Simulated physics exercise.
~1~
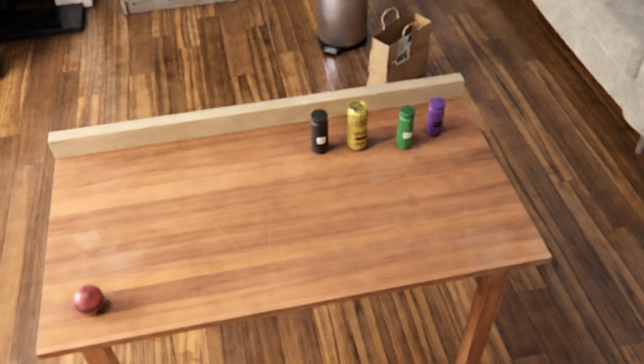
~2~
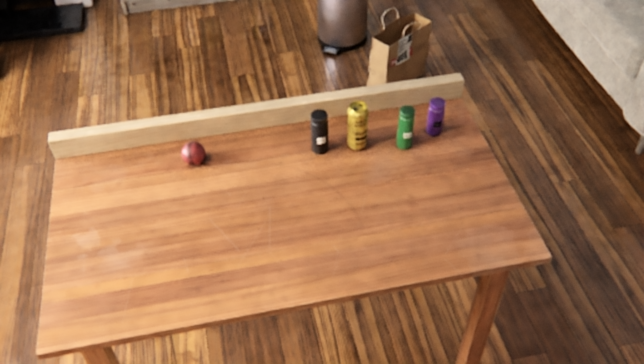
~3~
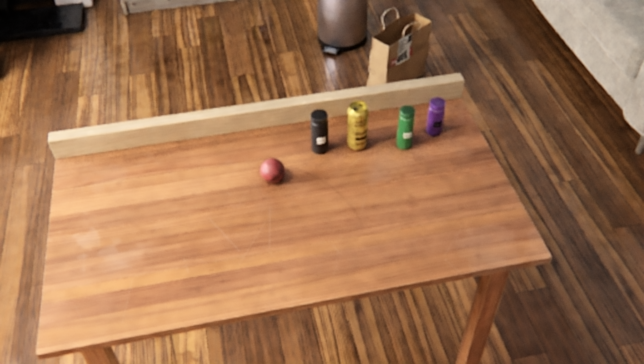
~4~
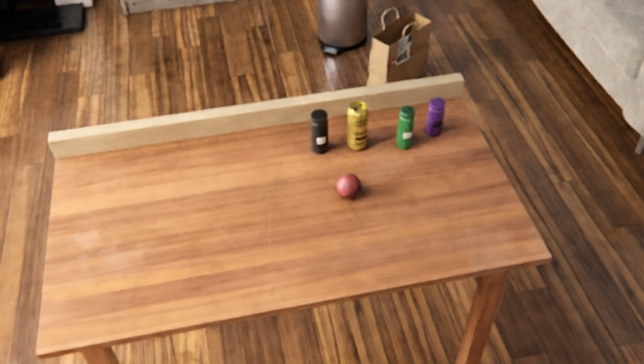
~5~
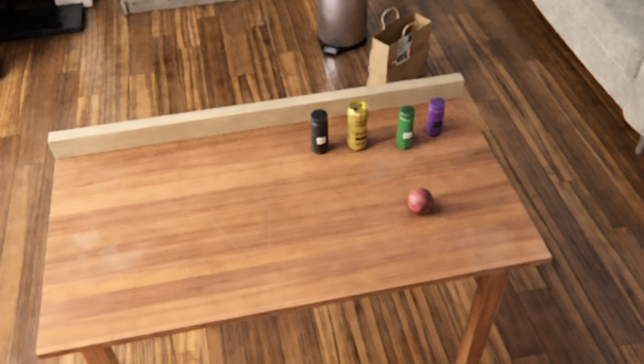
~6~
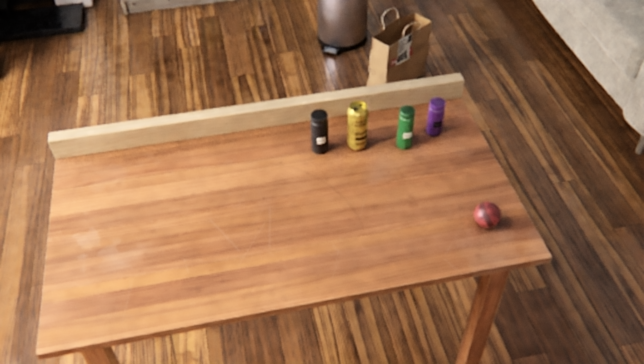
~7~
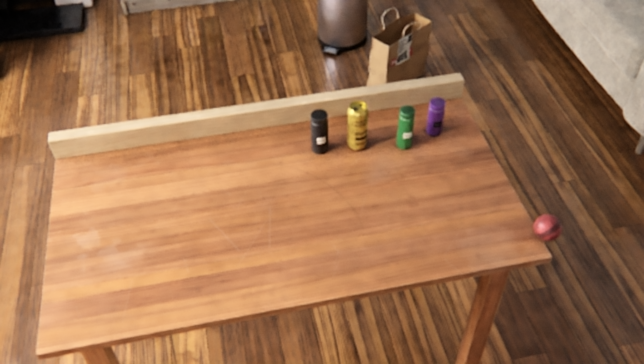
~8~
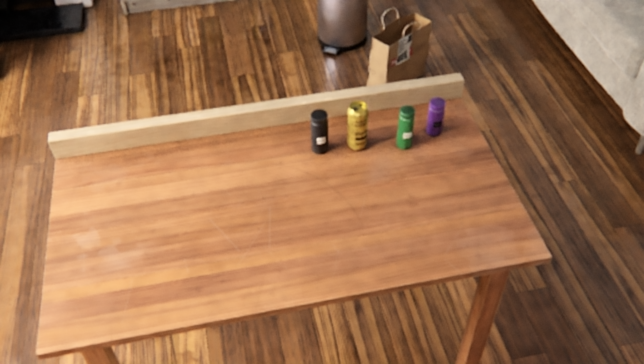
A red ball rebounds off the back strip, crosses the wooden table and leaves its right edge.
